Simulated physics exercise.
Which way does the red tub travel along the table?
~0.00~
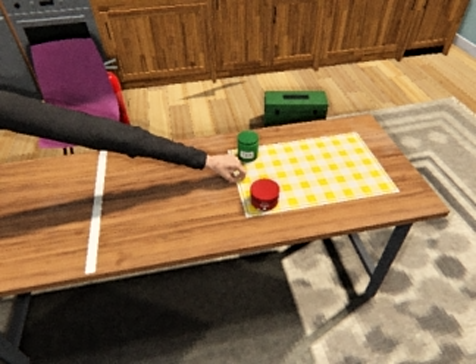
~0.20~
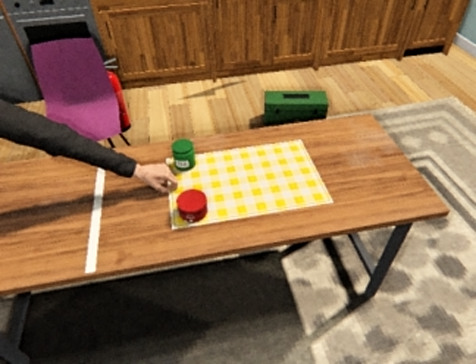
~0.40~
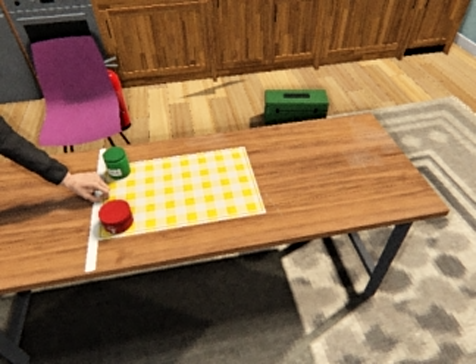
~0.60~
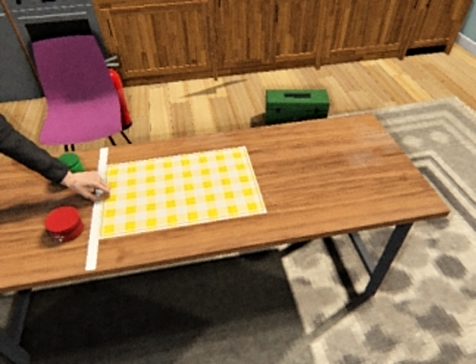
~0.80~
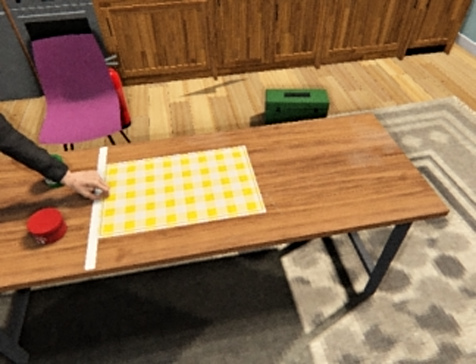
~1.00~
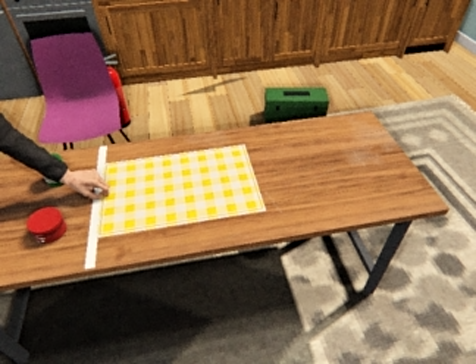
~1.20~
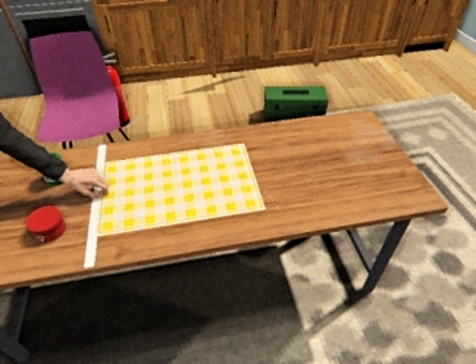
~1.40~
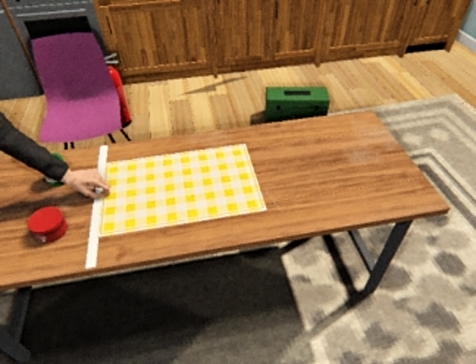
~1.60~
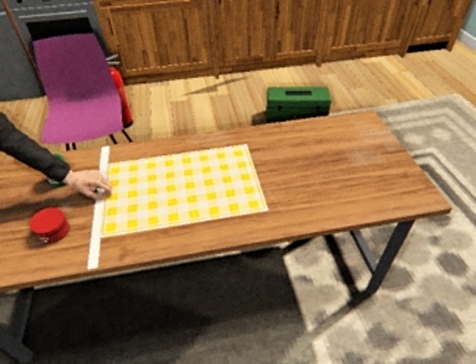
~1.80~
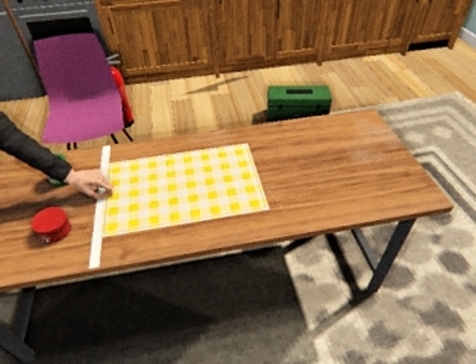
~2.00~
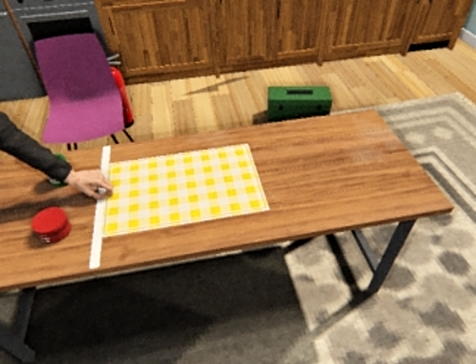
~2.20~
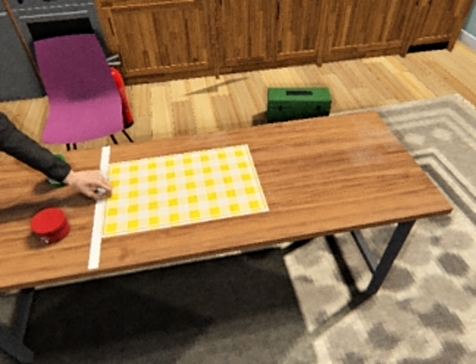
The red tub travels to the left, first on the cloth and then off its edge past the white strip.
